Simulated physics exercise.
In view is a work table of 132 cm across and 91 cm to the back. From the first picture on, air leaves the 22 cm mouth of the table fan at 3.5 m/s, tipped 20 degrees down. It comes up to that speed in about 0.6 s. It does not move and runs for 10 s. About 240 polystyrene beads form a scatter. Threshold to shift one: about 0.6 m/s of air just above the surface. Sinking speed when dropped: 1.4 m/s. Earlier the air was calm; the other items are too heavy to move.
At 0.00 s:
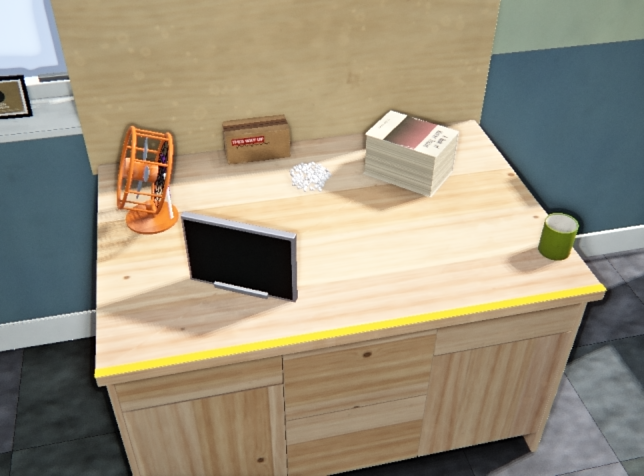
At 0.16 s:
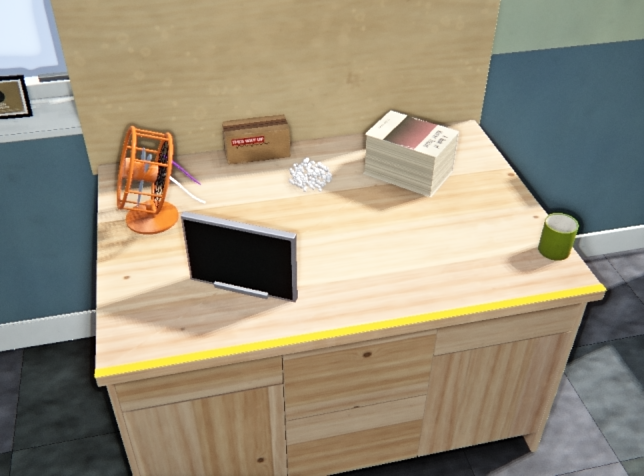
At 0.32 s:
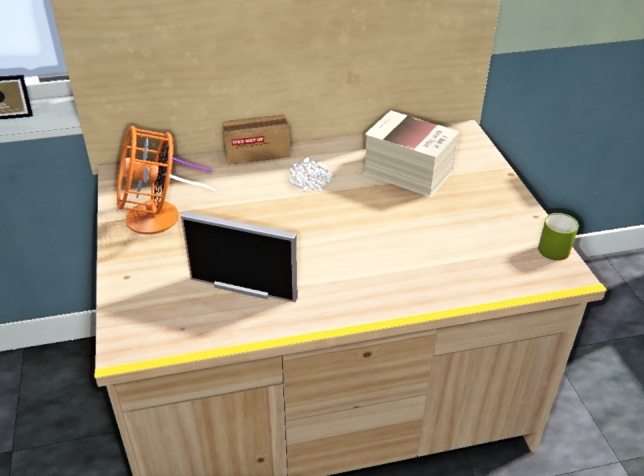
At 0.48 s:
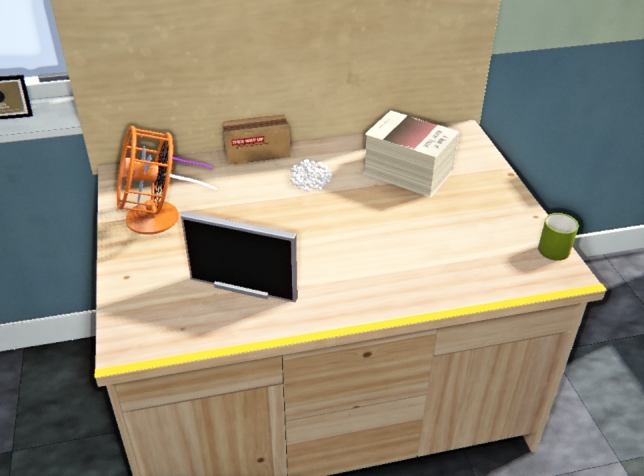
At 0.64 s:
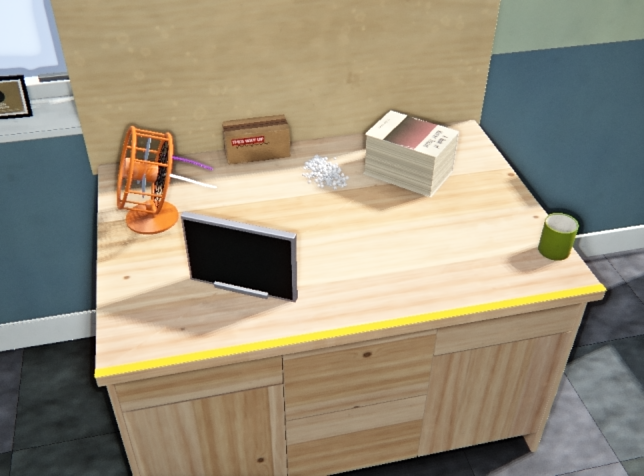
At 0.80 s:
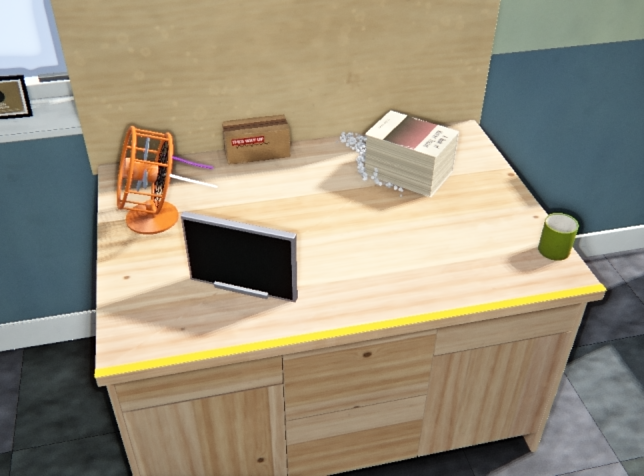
At the start, an orange fan, a black screen, a small box, white beads, a stack of books and a green cup rest on a wooden desk. Purple and white streamers swing out behind the fan while the beads lie still. Then the beads slide right and scatter against the books.
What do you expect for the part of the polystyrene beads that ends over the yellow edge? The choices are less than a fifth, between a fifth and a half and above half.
In the end fewer than one in five sit past the yellow edge.
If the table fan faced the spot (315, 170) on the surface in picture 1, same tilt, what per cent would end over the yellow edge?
Result: Approx. 5 percent.
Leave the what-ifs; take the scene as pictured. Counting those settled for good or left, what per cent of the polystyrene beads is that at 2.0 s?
About 100 per cent.
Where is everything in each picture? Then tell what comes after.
The middle of the polystyrene beads is near (310, 178), none has stirred yet and the mouth of the table fan is at (144, 171), in the first frame.
The middle of the polystyrene beads is near (313, 176), none has stirred yet and the yellow edge is centred on (367, 331), in the second frame.
The middle of the polystyrene beads is near (313, 176), none has stirred yet, the top of a box is at (255, 125) and the top of a book is at (412, 133), in the third frame.
The middle of the polystyrene beads is near (310, 175) and none has stirred yet, in the fourth frame.
The middle of the polystyrene beads is near (325, 172), the farthest in sight from the table fan is at (335, 159) and about 85 % have left their places, in the fifth frame.
The middle of the polystyrene beads is near (362, 152), the farthest in sight from the table fan is at (364, 139) and all have left their places, in the sixth frame.
After 2.0 s, 0 % are over the yellow edge; 100 % have settled or left.
After 3.2 s, 0 % are over the yellow edge; 100 % have settled or left.
After 5.5 s, 0 % are over the yellow edge; 100 % have settled or left.
After 10.0 s, at the end, 0 % are over the yellow edge.
